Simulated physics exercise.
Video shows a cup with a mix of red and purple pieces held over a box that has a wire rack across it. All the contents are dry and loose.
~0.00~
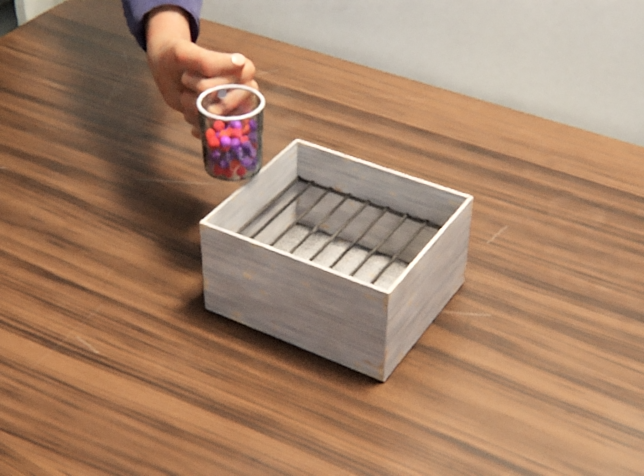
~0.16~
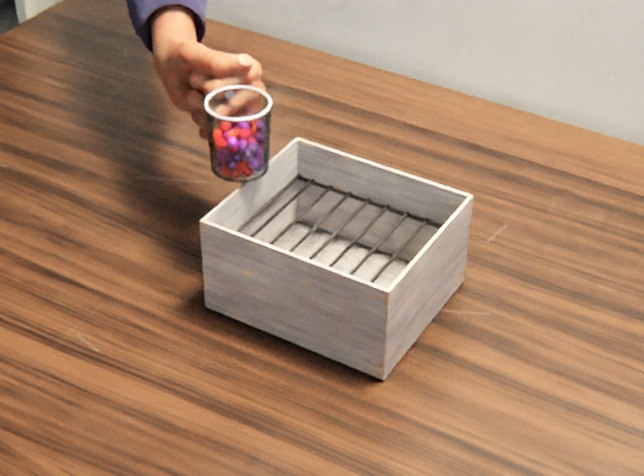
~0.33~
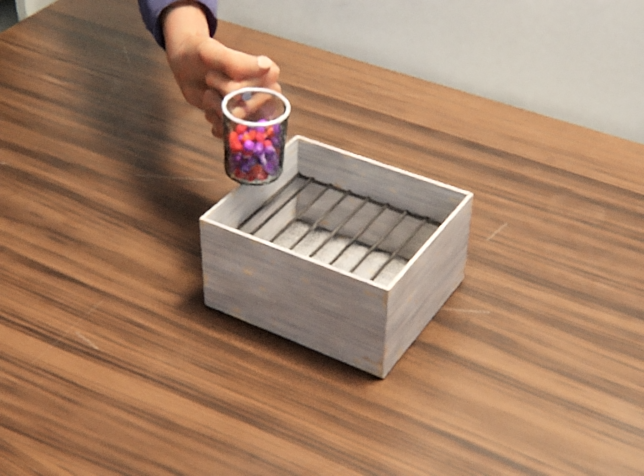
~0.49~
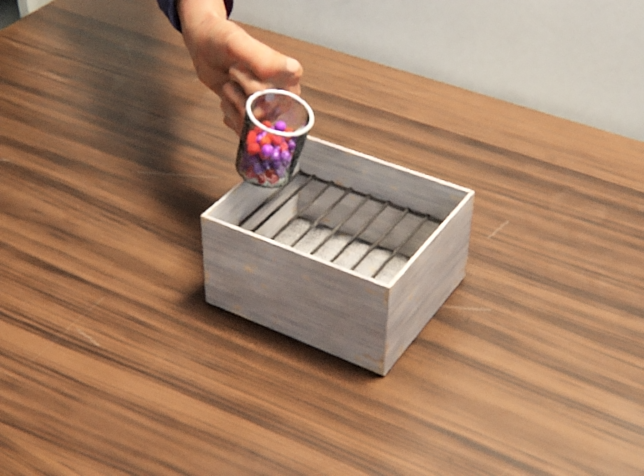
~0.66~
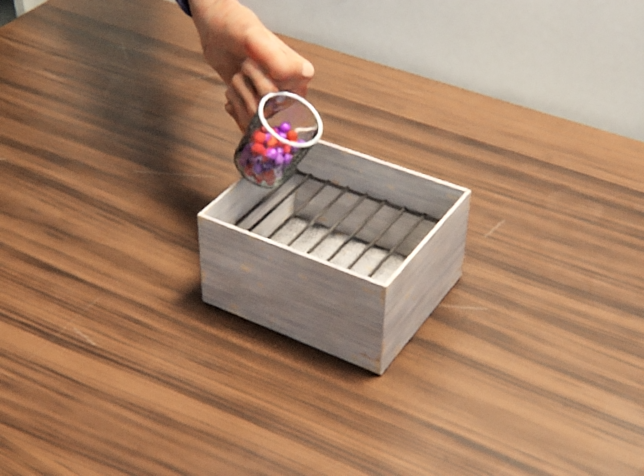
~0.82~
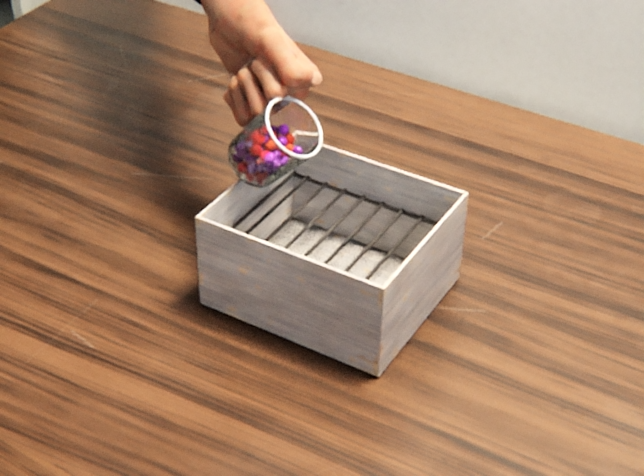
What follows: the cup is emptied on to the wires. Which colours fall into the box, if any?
Once poured, the red ones slide between the bars. Purple ones, they slide between the bars.
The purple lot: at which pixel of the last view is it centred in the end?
Roughly at pixel (305, 268).
After 1.08 s, red ones, all in the cup; purple ones, all in the cup.
After 1.41 s, red ones, all in the cup; purple ones, all in the cup.
After 1.76 s, red ones, about two thirds in the cup, about a quarter on or over the wires, a small part under the rack; purple ones, about two thirds in the cup, about a third on or over the wires, a small part under the rack.
At rest (2.8 s), red ones, all under the rack; purple ones, all under the rack.
